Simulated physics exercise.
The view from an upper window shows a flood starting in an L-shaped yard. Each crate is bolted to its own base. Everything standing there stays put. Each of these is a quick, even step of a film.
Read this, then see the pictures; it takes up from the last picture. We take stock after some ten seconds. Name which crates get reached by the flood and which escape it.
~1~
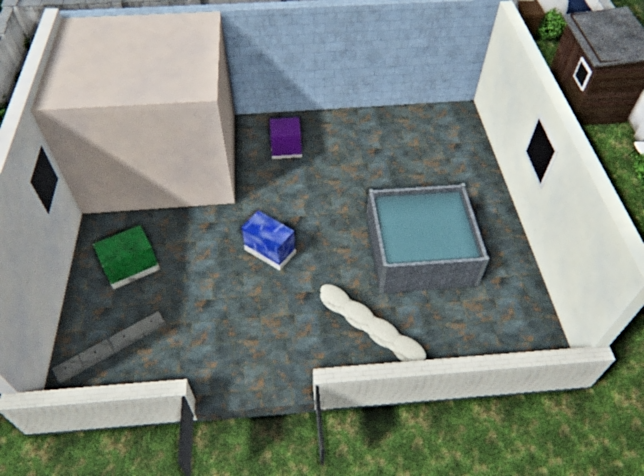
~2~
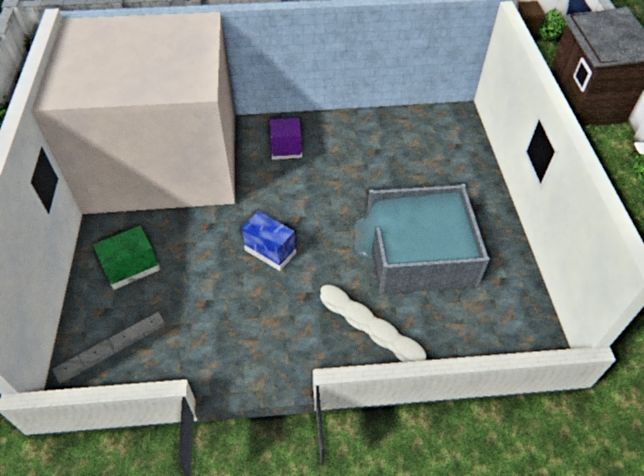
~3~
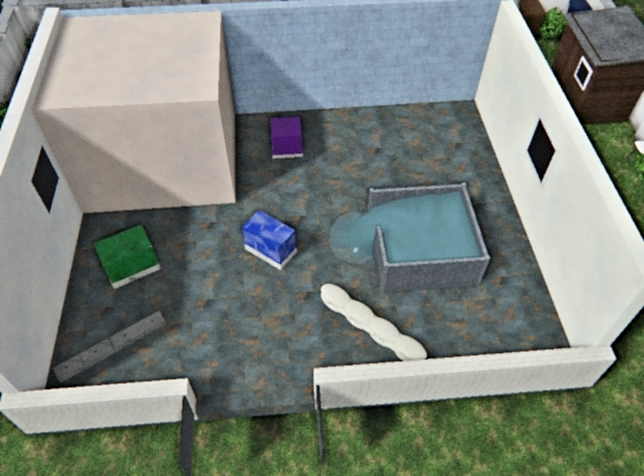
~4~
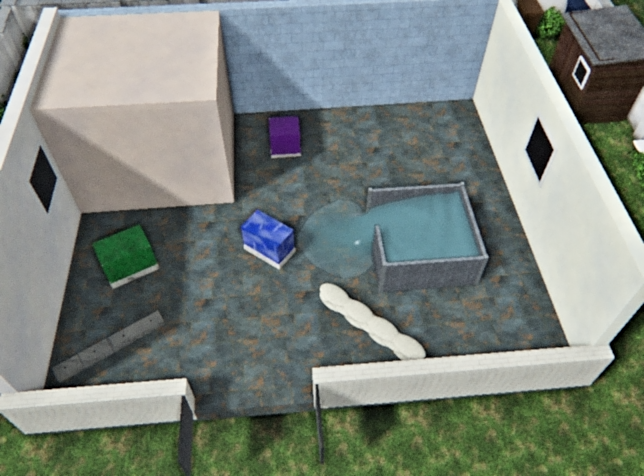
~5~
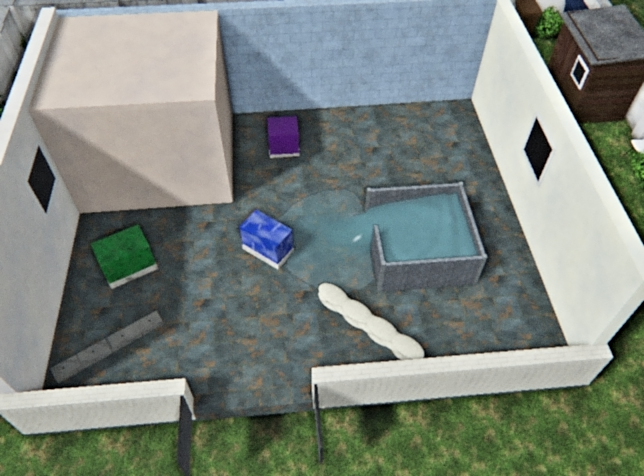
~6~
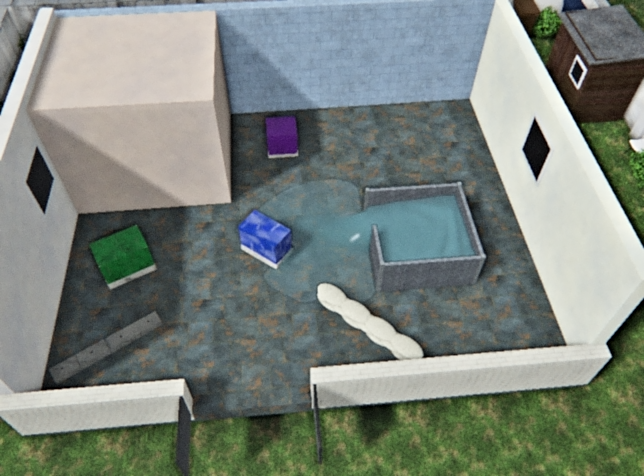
In order: The purple crate is touched by water; the green crate remains untouched by water; the blue crate is touched by water.
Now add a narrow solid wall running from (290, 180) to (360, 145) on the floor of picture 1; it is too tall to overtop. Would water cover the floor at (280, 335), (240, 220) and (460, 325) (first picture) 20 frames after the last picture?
Outcome by spot, in order - watered, watered, unwatered.
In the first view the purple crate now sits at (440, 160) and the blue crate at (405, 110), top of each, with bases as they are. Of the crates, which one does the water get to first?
The one in green, I think.
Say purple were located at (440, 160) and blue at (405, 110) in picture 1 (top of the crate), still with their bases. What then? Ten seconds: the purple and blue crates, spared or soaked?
Note: Purple stays out of reach; blue stays out of reach.
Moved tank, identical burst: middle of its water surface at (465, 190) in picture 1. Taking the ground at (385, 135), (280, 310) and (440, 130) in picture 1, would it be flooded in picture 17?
As listed: No water, wet, clear.
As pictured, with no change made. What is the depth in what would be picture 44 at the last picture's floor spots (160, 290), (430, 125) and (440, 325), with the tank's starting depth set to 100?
Going in order, that's 6, 4 and 0 %.
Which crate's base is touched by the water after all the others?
The one in green comes last.
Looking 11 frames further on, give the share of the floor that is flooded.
My estimate is near 35 per cent.
A moment on, water covers 20 % of the floor; the purple crate water round its plinth, the green crate not reached, the blue crate water round its plinth.
Next, water covers 35 % of the floor; the purple crate water round its plinth, the green crate water round its plinth, the blue crate water round its plinth.
Then, water covers 45 % of the floor; the purple crate water round its plinth, the green crate water round its plinth, the blue crate water round its plinth.
Later, water covers 65 % of the floor; the purple crate water round its plinth, the green crate water round its plinth, the blue crate water round its plinth.
In the end, water covers 80 % of the floor; the purple crate was topped, the green crate stayed above the water, the blue crate was topped.
